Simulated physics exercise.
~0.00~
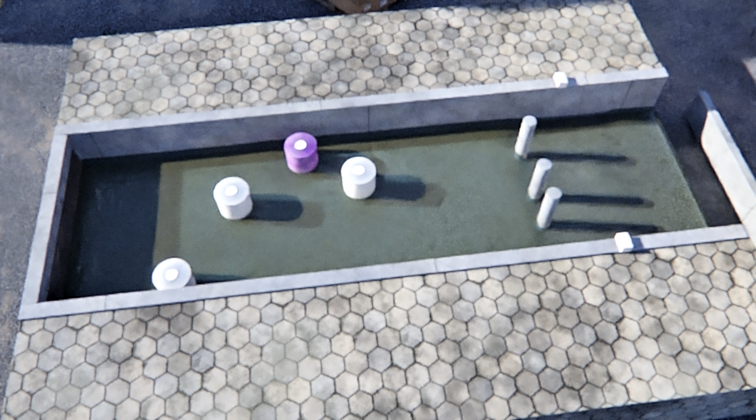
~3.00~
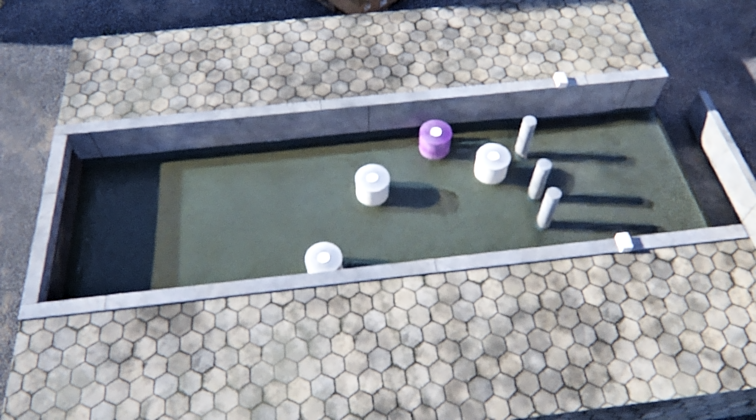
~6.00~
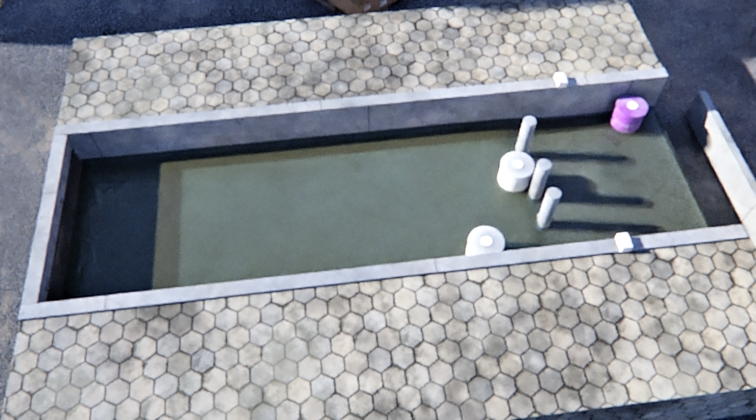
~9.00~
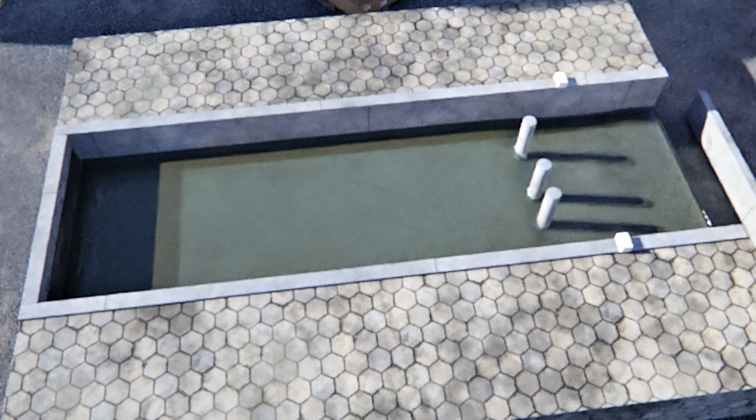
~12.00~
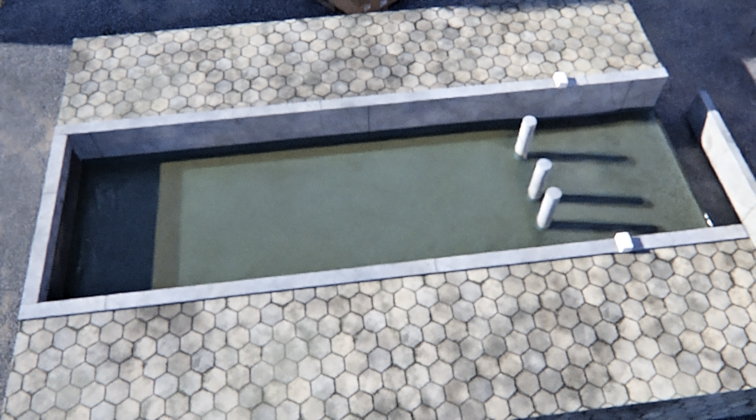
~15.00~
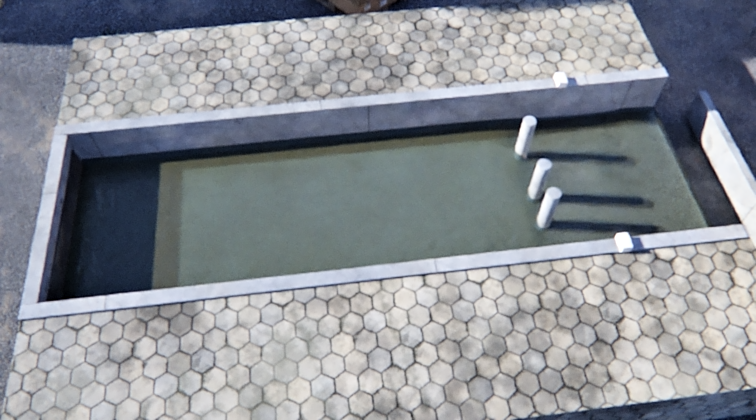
Purple tub and three white ones drifting right along a water-filled channel, passing three posts and leaving the water empty of tubs.
